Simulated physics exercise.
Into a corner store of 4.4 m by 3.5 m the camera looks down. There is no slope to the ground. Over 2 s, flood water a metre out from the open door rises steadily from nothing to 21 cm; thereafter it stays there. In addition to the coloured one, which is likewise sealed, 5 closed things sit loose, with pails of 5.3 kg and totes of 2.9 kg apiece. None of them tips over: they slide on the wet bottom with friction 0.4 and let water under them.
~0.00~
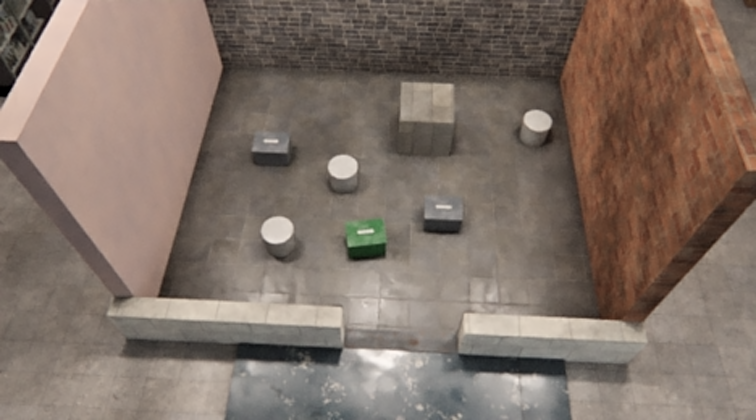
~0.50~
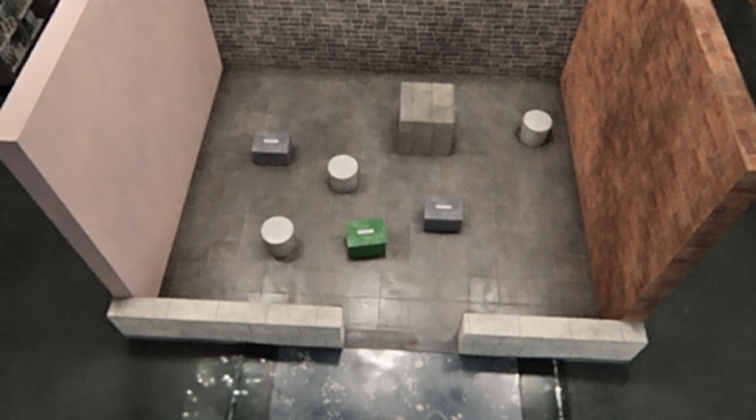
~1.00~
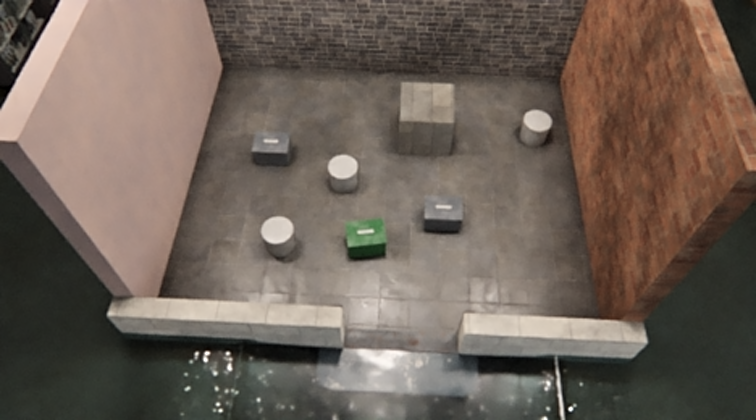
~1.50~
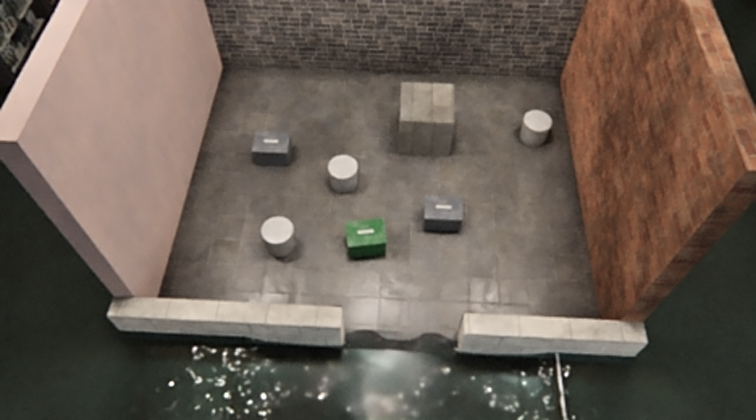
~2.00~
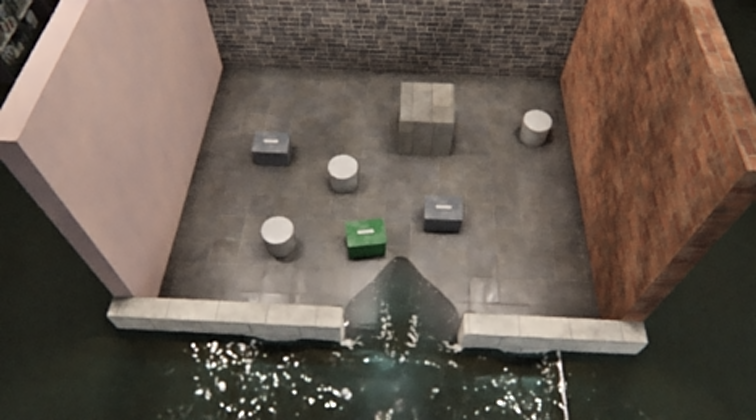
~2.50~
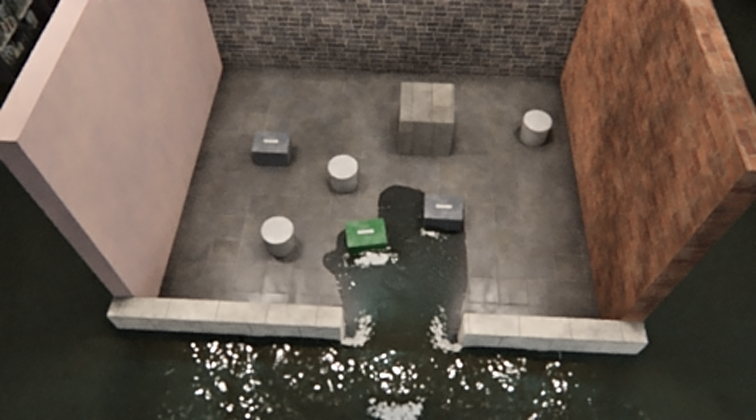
In a walled corner store with a gap in its low front wall, dark water spread outside, then poured through the gap and reached the green box and a grey one, neither visibly moving.
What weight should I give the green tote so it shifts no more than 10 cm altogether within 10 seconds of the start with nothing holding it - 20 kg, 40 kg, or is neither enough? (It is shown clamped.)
You need 40 kg.
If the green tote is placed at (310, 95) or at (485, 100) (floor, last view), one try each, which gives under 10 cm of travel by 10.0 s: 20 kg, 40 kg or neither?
For the first spot the lighter suffices, for the second the lighter suffices.
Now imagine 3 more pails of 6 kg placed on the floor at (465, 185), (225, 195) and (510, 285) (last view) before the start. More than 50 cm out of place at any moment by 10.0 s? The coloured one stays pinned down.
One by one: Too far, not far enough and not far enough.
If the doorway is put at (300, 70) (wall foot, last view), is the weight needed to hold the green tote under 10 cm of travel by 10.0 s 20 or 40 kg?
In that setup the first mass works.
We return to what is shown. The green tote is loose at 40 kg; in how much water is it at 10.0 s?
Around 10 cm.
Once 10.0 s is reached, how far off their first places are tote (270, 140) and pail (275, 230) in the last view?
One is off by 100 cm, the other by 100 cm, in the order asked.
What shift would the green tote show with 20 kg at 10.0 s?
50 cm.
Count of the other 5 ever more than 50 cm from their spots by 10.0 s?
I count 4.
After 3.5 s the green tote would be 38 cm from its start with 20 kg and 0 cm from its start with 40 kg; 8 cm of water round it then.
After 4.5 s the green tote would be 54 cm from its start with 20 kg and 0 cm from its start with 40 kg; 6 cm of water round it then.
After 7.0 s the green tote would be 54 cm from its start with 20 kg and 0 cm from its start with 40 kg; 7 cm of water round it then.
After 10.0 s the green tote would be 54 cm from its start with 20 kg and 0 cm from its start with 40 kg; 10 cm of water round it then.
